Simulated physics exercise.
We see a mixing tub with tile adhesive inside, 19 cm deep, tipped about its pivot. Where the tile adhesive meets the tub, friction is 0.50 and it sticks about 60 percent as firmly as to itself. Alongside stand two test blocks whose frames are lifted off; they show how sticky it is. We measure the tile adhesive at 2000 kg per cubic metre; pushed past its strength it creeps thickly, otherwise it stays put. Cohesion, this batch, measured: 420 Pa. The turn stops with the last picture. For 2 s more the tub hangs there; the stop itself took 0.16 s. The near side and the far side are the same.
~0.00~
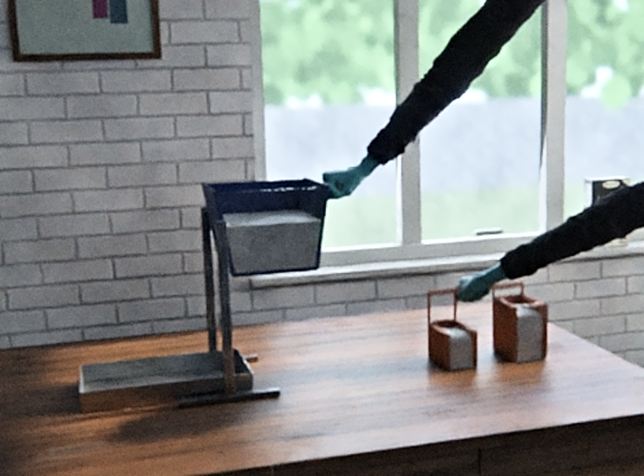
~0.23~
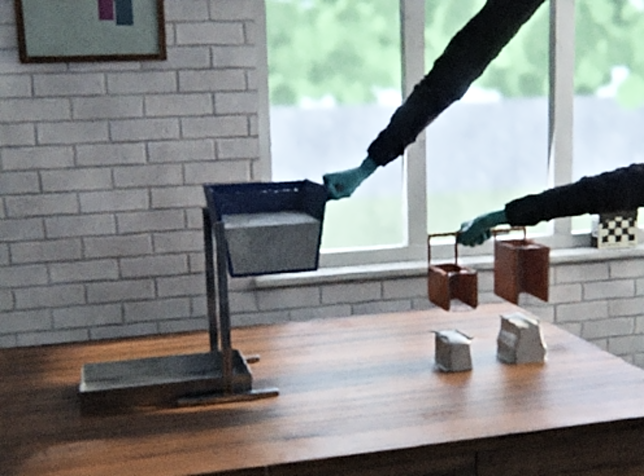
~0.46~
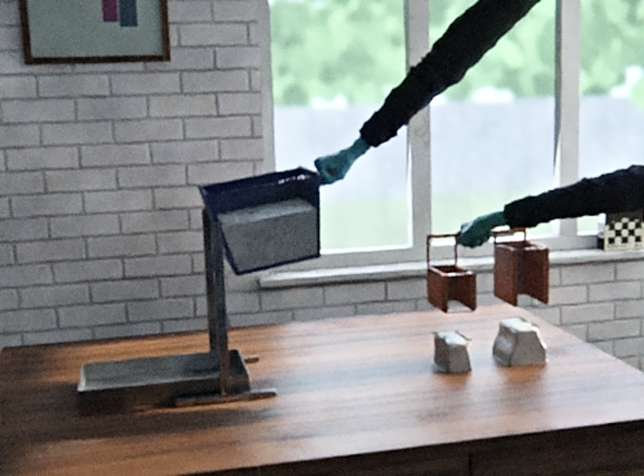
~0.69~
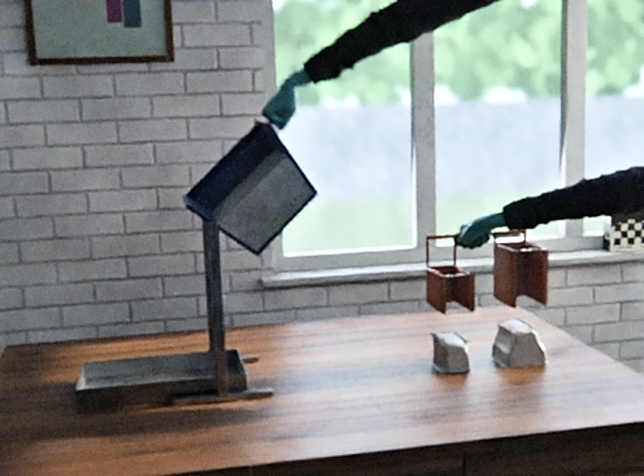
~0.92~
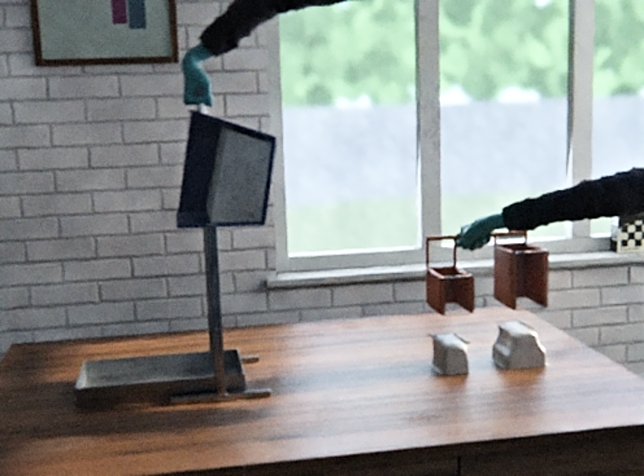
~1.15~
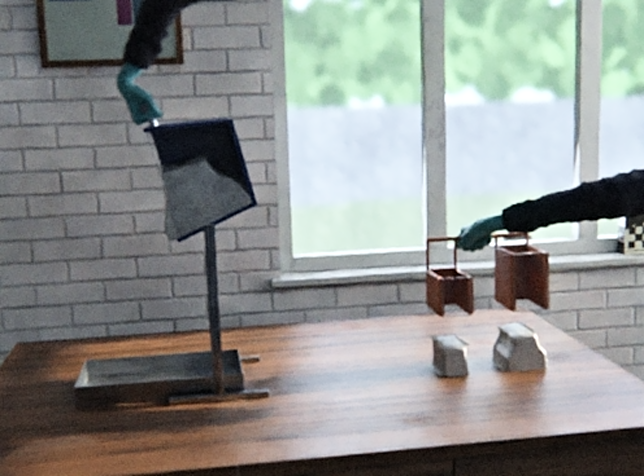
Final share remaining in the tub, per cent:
Near 0 %.
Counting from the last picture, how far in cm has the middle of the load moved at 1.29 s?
Around 11 cm.
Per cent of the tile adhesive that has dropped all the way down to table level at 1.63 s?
Some 65 % has got all the way down.
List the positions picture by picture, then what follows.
In the first picture, handle-side rim at (326, 186), tilt 0 degrees; top of the tile adhesive at (261, 224); blocks stand 8.1 cm, 13 cm (left to right).
In the second picture, handle-side rim at (325, 188), tilt 0 degrees; top of the tile adhesive at (260, 225); blocks stand 8.0 cm, 11 cm (left to right).
In the third picture, handle-side rim at (316, 174), tilt 8 degrees; top of the tile adhesive at (311, 209); blocks stand 8.0 cm, 9.8 cm (left to right).
In the fourth picture, handle-side rim at (267, 127), tilt 43 degrees; top of the tile adhesive at (284, 158); blocks stand 8.0 cm, 9.6 cm (left to right).
In the fifth picture, handle-side rim at (193, 114), tilt 79 degrees; top of the tile adhesive at (228, 131); blocks stand 8.0 cm, 9.6 cm (left to right).
In the sixth picture, handle-side rim at (145, 133), tilt 103 degrees; top of the tile adhesive at (206, 161); blocks stand 8.0 cm, 9.6 cm (left to right).
After 1.29 s, the tub is at 104 degrees and holds 44 %.
After 1.46 s, the tub is at 104 degrees and holds 25 %.
After 1.63 s, the tub is at 104 degrees and holds 8 %.
After 1.80 s, the tub is at 104 degrees and holds 0 %.
After 3.15 s, at the end, the tub is at 104 degrees and holds 0 %.
